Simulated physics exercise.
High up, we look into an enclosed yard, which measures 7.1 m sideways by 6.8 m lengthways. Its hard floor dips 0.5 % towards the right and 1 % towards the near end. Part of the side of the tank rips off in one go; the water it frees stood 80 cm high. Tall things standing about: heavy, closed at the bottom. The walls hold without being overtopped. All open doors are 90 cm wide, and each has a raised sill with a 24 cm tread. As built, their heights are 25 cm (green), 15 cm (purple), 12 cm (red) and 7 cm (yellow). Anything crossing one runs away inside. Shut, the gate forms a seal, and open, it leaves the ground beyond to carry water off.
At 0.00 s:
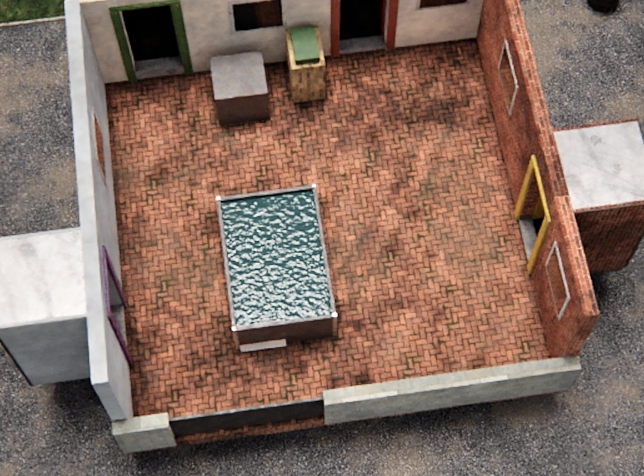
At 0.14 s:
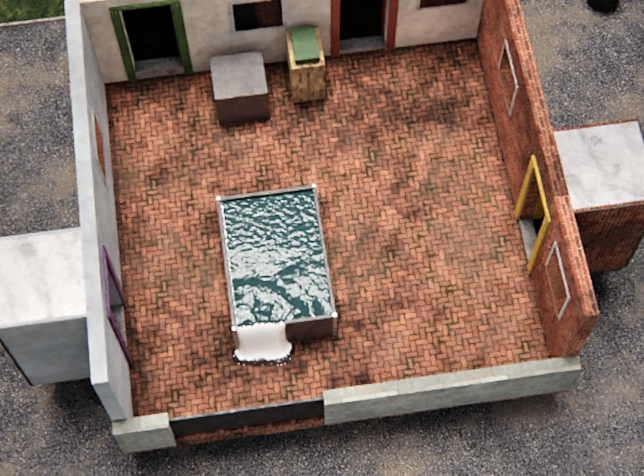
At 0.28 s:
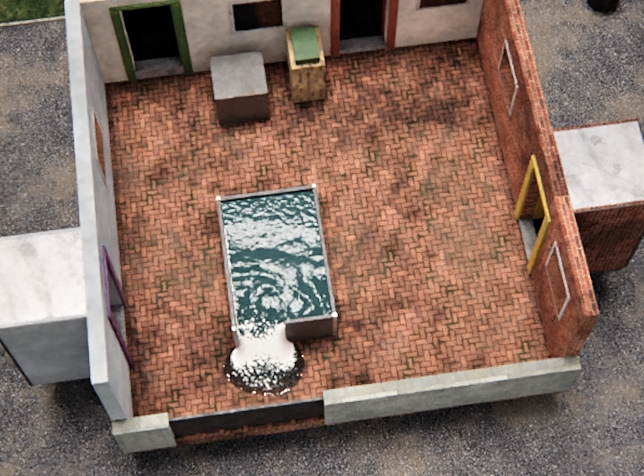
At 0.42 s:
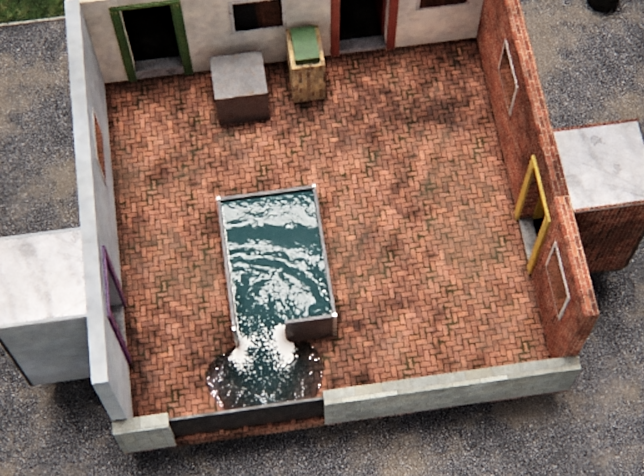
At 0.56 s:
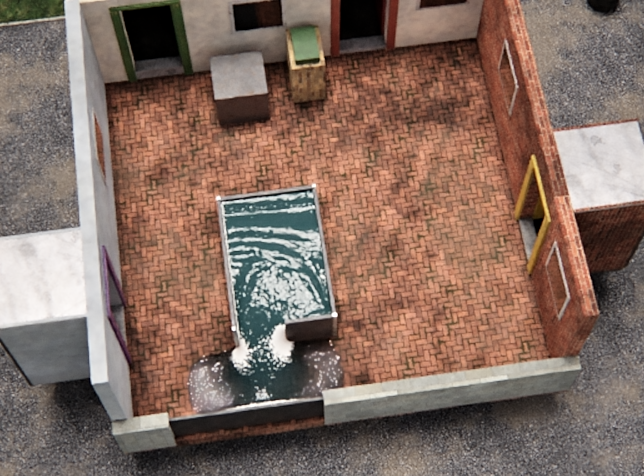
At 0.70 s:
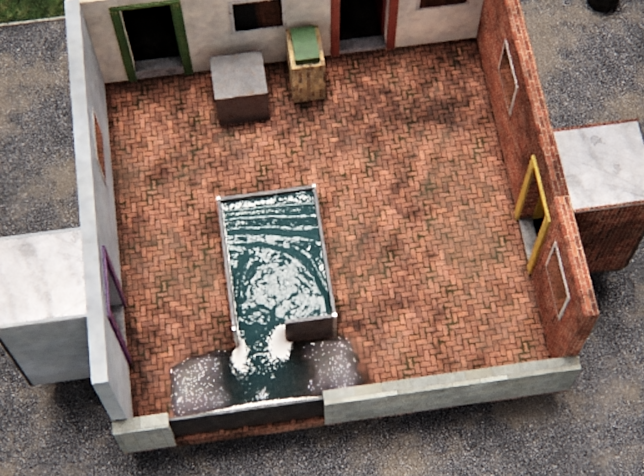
The footage shows a tank of water in a walled brick-paved yard; part of its near side gives way, and water pours out, spreading across the paving to the left and right near the low front wall as ripples cross the tank.
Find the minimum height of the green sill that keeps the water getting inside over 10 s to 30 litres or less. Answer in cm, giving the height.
Roughly 10 cm.
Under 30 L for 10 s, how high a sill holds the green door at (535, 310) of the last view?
Around 12.5 cm would do it.
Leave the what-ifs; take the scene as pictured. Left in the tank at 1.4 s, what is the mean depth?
It averages roughly 58 centimetres.
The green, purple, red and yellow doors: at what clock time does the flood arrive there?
Arrival times - green: 3.8 s; purple: 1.6 s; red: 6.0 s; yellow: 3.0 s.
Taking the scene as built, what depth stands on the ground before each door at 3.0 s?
At the green door the depth is 0 cm, at purple 14 cm, at red 0 cm and at yellow 7 cm.
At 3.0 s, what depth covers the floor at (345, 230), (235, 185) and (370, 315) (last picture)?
The depths come to about 0, 0 and 3 cm.
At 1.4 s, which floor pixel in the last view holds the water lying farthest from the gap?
In the last picture, around (477, 384).
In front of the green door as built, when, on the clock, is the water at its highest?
Peak time: About 5.5 s.
After 1.4 s water covers 10 % of the floor, deepest (57 cm) near (135, 432); it has not reached the green door.
After 3.0 s water covers 45 % of the floor, deepest (38 cm) near (146, 431); it has not reached the green door.
After 10.0 s water covers 95 % of the floor, deepest (13 cm) near (157, 429); 9 cm at the green door, 0 litres in over its 25 cm sill.
At the green door as built, the water arrived by 3.9 s and peaked near 16 cm at 5.4 s.
With a sill of 9 cm, 48 litres would have come in within the 10 s; with 12 cm, 10 litres. So under 30 litres takes about 10 cm.
